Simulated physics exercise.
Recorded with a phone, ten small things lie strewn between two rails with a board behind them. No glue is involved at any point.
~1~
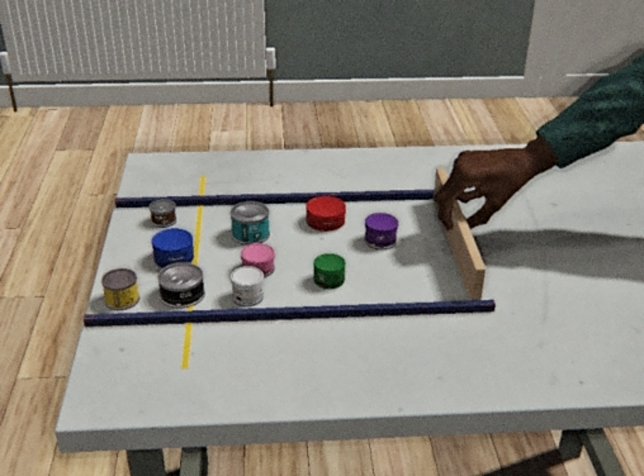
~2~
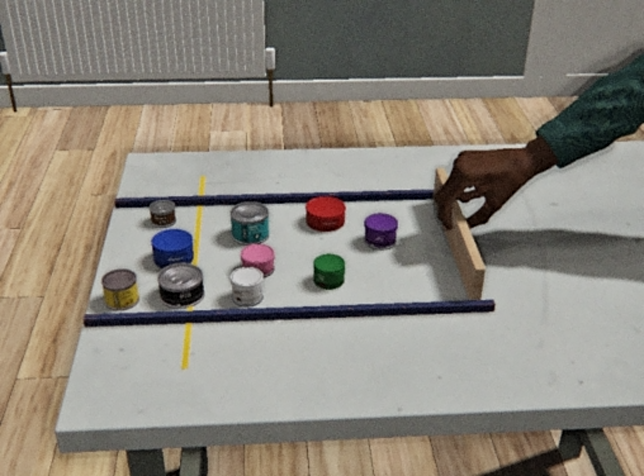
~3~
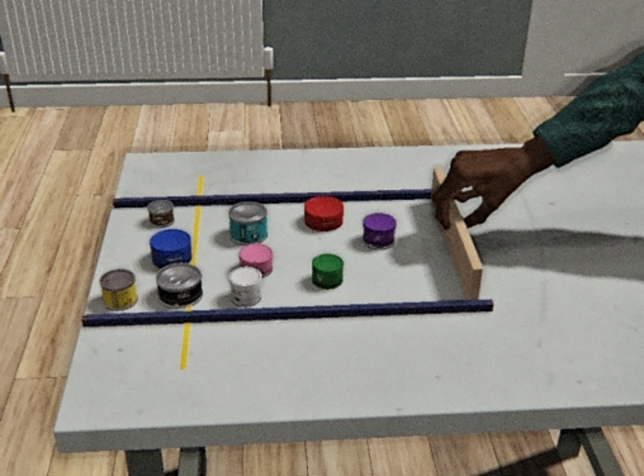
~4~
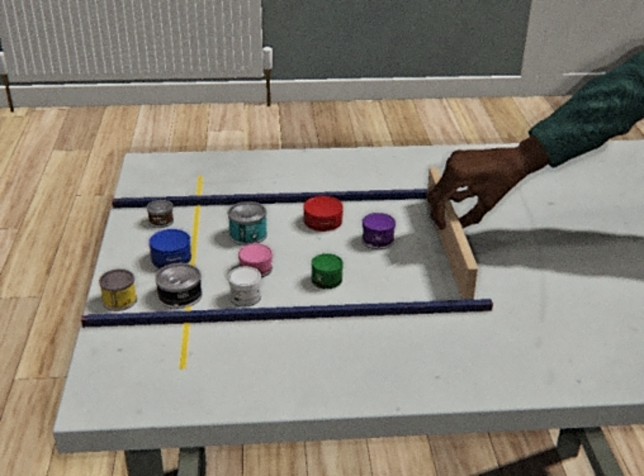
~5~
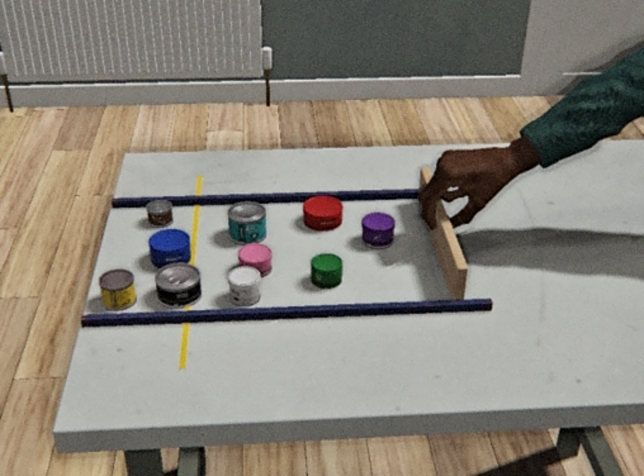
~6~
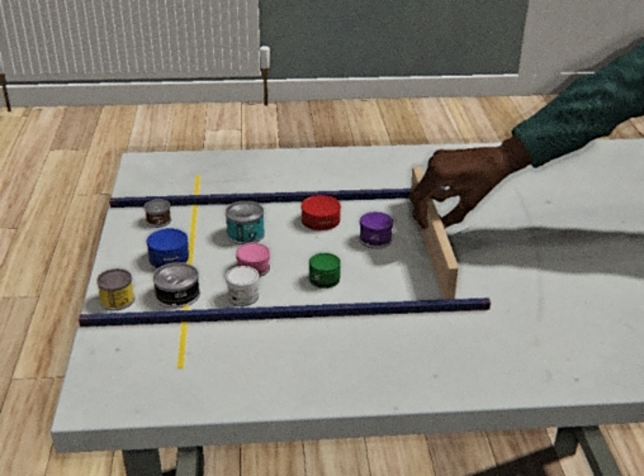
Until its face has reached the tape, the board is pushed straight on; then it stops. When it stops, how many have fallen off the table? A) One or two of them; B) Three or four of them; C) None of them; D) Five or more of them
(C) None of them.
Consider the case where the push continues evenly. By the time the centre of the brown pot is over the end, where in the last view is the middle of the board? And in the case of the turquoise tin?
Points: About (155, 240) and about (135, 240).
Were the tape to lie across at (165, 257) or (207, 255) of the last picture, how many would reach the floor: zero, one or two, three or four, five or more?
Falls: One or two; not one.
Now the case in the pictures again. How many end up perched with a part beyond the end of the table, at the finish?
1.
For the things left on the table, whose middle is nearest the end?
Nearest at the end: The yellow tin.
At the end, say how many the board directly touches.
It is in contact with 5.
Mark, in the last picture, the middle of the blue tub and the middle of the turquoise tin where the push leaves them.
First (139, 252), then (154, 224).
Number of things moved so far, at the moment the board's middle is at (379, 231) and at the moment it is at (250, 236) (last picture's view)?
Answer - first 1, then 6.
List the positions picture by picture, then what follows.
The first frame shows yellow tin (121, 289); brown pot (163, 214); blue tub (173, 249); board (457, 231); tape (196, 256).
The second frame shows brown pot (163, 214); green tub (329, 272).
The third frame shows blue tub (171, 249); purple tin (379, 231).
The fourth frame shows yellow tin (118, 290); turquoise tin (248, 223).
The fifth frame shows brown pot (160, 214); board (440, 230).
The sixth frame shows yellow tin (116, 289); brown pot (158, 213); blue tub (168, 249); board (432, 230); tape (191, 256).
A little later, none off yet; yellow tin at rest near (116, 289); brown pot at rest near (158, 213); blue tub at rest near (168, 249).
When it is over, the number that fall off is zero.
